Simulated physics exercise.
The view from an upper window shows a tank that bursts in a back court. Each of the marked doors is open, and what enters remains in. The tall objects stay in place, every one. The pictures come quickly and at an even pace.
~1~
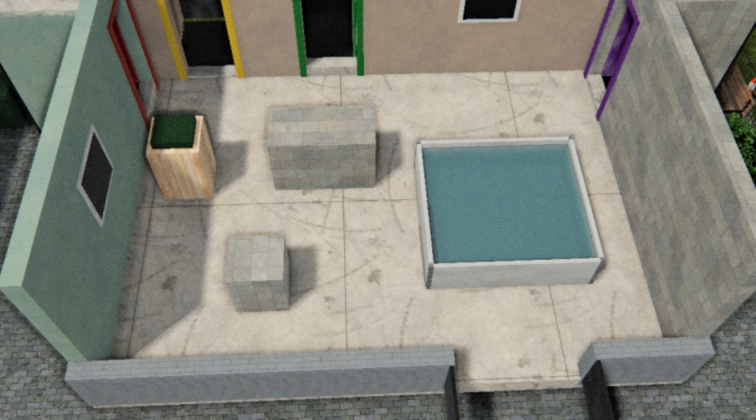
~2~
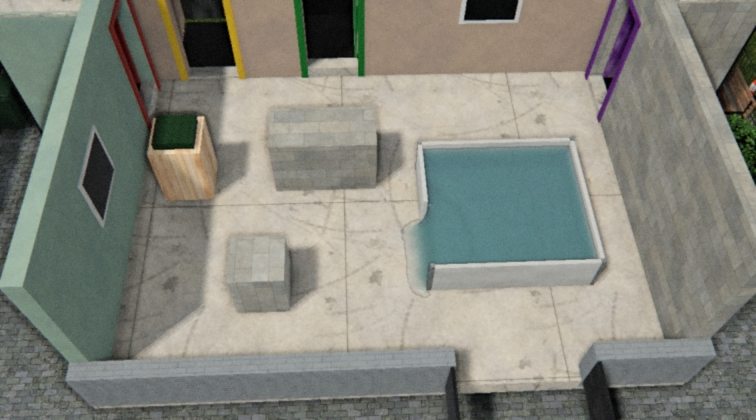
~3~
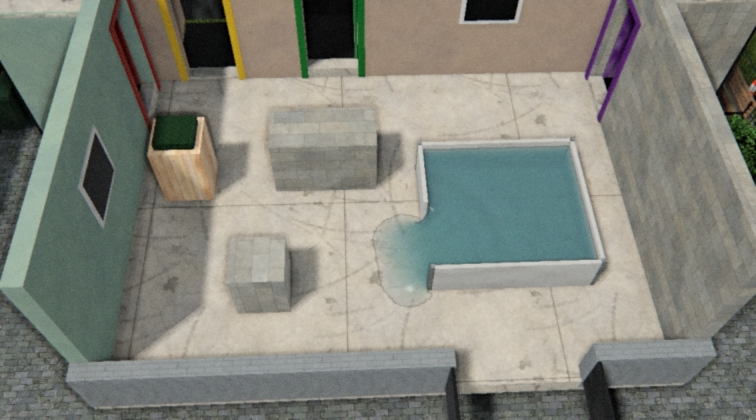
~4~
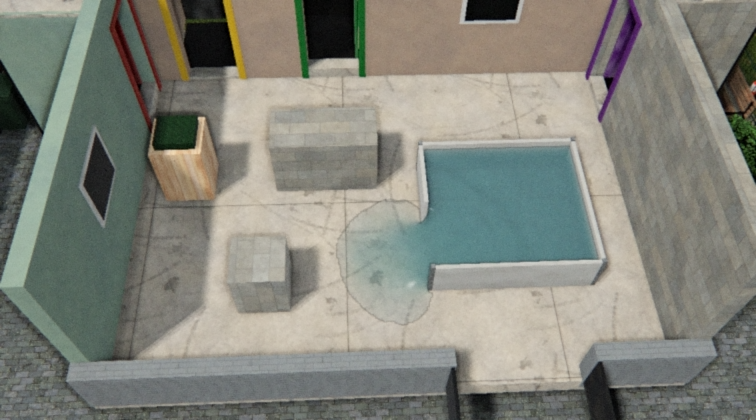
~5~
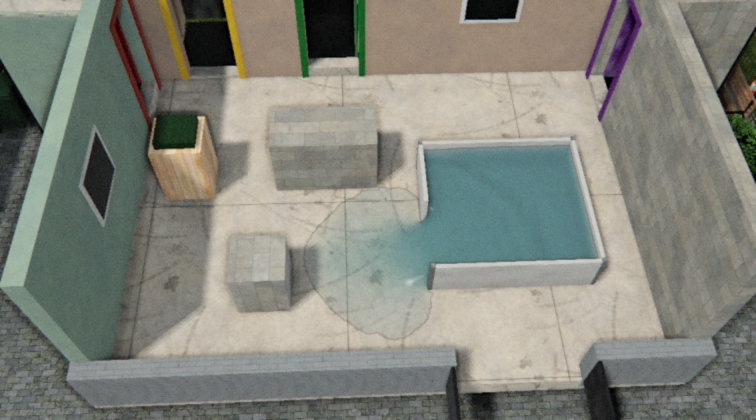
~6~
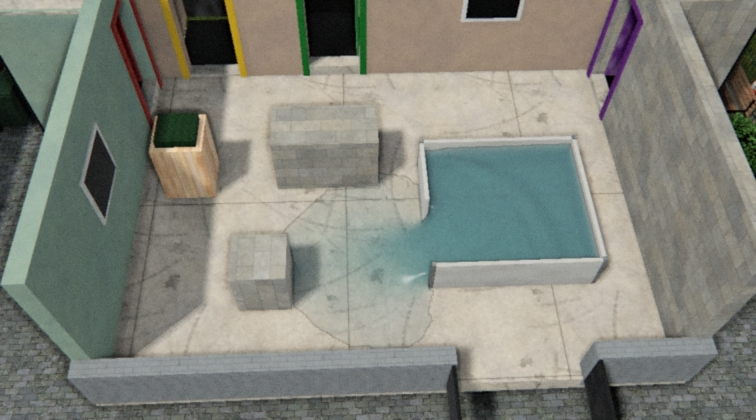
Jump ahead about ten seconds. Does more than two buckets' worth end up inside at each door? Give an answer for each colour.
In the end the yellow door passes two buckets of inflow; the green door stays within two buckets of inflow; the purple door stays within two buckets of inflow; the red door stays within two buckets of inflow.
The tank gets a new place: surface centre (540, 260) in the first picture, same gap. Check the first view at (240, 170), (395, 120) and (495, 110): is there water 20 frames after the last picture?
As listed: Reached, untouched, untouched.
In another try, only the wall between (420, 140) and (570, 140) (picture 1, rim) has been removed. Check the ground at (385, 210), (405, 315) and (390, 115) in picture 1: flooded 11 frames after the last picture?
In the order you gave them, I get still bare, still bare, drenched.
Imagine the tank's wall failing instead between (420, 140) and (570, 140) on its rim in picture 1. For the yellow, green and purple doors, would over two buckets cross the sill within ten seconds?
Yellow door: Exceeds the limit; green door: Falls short; purple door: Exceeds the limit.
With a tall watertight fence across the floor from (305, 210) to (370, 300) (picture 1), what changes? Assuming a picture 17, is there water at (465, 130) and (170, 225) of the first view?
Taking the points in order, the first is high and dry and the second is inundated.
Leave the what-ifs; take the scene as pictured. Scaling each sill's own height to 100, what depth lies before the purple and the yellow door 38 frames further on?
I'd put it at close to 0 and 160 per cent.
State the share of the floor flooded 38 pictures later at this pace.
Roughly 70 percent.
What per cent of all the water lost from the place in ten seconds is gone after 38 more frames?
Roughly 35 percent of it.
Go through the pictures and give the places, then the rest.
The open tank at (505, 201) is whole and still, in the first picture.
Water pours out at (429, 249) and has run to (422, 291), in the second picture.
The front is at (402, 299), out from the gap at (429, 250), in the third picture.
The front is at (344, 244), out from the gap at (429, 251), in the fourth picture.
Water pours out at (429, 249) and has run to (312, 248), in the fifth picture.
The front is at a hidden place, out from the gap at (430, 248), in the sixth picture.
A moment on, water covers 25 % of the floor; the yellow door not reached, the green door not reached, the purple door not reached, the red door not reached.
Next, water covers 30 % of the floor; the yellow door not reached, the green door not reached, the purple door not reached, the red door not reached.
Then, water covers 50 % of the floor; the yellow door wet at the sill, nothing in, the green door not reached, the purple door not reached, the red door wet at the sill, nothing in.
Later, water covers 70 % of the floor; the yellow door over two buckets in, the green door wet at the sill, nothing in, the purple door not reached, the red door wet at the sill, nothing in.
In the end, water covers 95 % of the floor; the yellow door far over two buckets in, the green door wet at the sill, nothing in, the purple door wet at the sill, nothing in, the red door wet at the sill, nothing in.
